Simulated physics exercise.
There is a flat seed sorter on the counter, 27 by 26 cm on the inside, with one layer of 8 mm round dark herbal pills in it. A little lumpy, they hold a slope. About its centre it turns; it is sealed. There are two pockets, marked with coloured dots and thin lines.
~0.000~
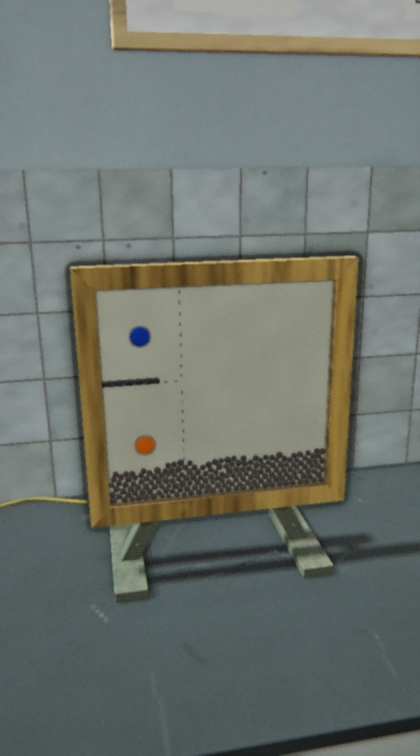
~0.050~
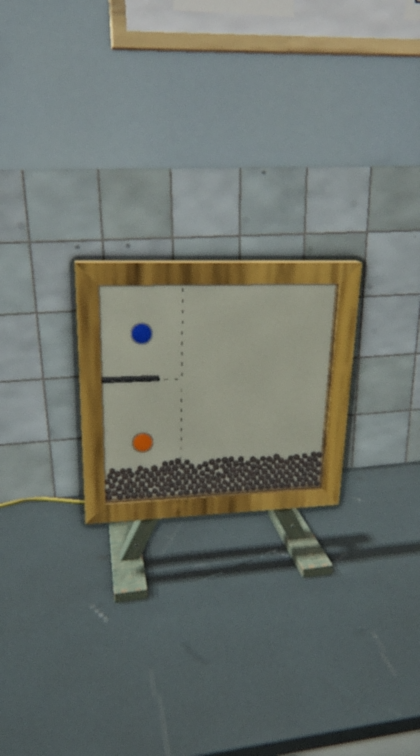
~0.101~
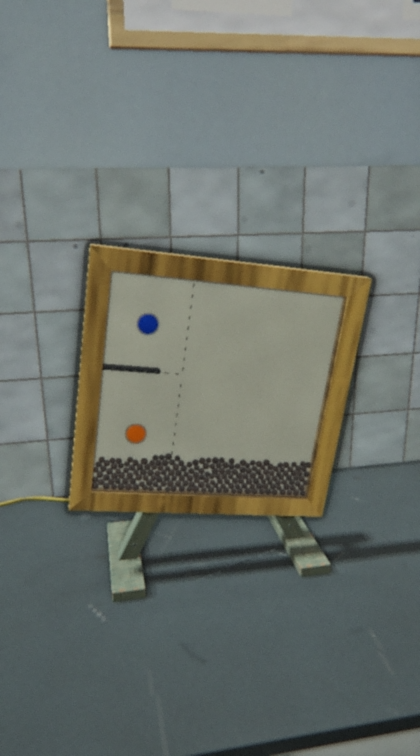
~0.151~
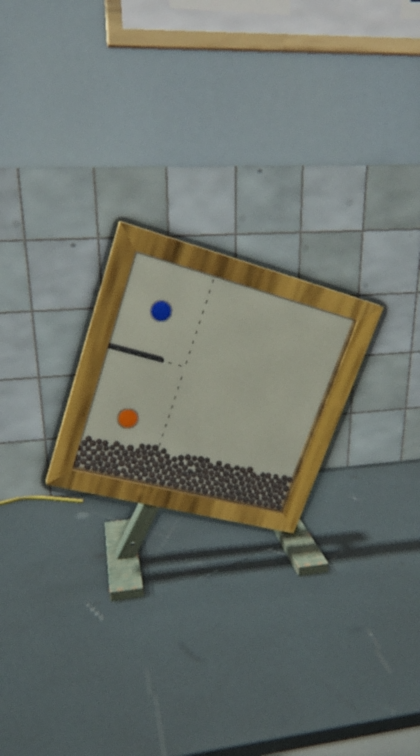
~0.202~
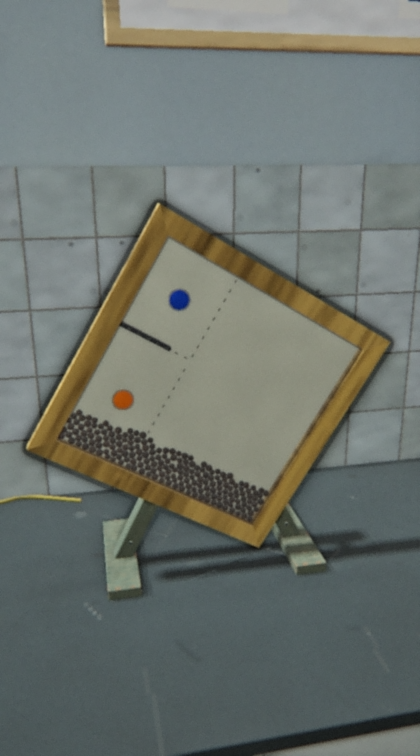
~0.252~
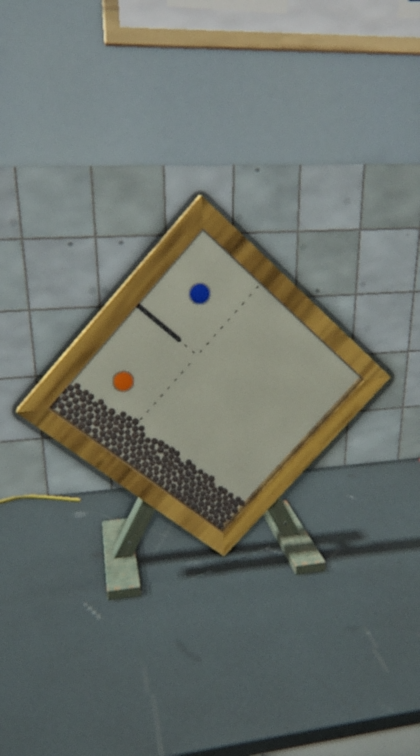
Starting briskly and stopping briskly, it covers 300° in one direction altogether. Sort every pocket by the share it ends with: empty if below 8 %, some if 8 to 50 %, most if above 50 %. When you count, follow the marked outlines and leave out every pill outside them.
Orange pocket: Some; blue pocket: Most.
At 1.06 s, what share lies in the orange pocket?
I'd say near 0 in a hundred.
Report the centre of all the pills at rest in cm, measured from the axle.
Left: About 8 cm; below: About 7 cm.
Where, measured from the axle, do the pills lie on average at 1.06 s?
The middle sits around 8 cm left and 6 cm below.
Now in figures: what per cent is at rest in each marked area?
Tally: Orange pocket = 30; blue pocket = 70.
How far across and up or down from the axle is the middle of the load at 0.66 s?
Some 7 cm left and 7 cm below.
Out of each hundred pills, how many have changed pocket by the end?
Some 90 per cent.
After 0.66 s, it stands 139° clockwise; the pills' middle is 7 cm left of and 7 cm below the centre; nothing in the marked areas.
After 1.06 s, it has come round 234° clockwise; the pills' middle is 8 cm left of and 6 cm below the centre; blue 35 %.
After 1.41 s, it has come round 300° clockwise; the pills' middle is 9 cm left of and 5 cm below the centre; orange 15 %, blue 75 %.
All still by 2.3 s, it has come round 300° clockwise; orange 30 %, blue 70 %.
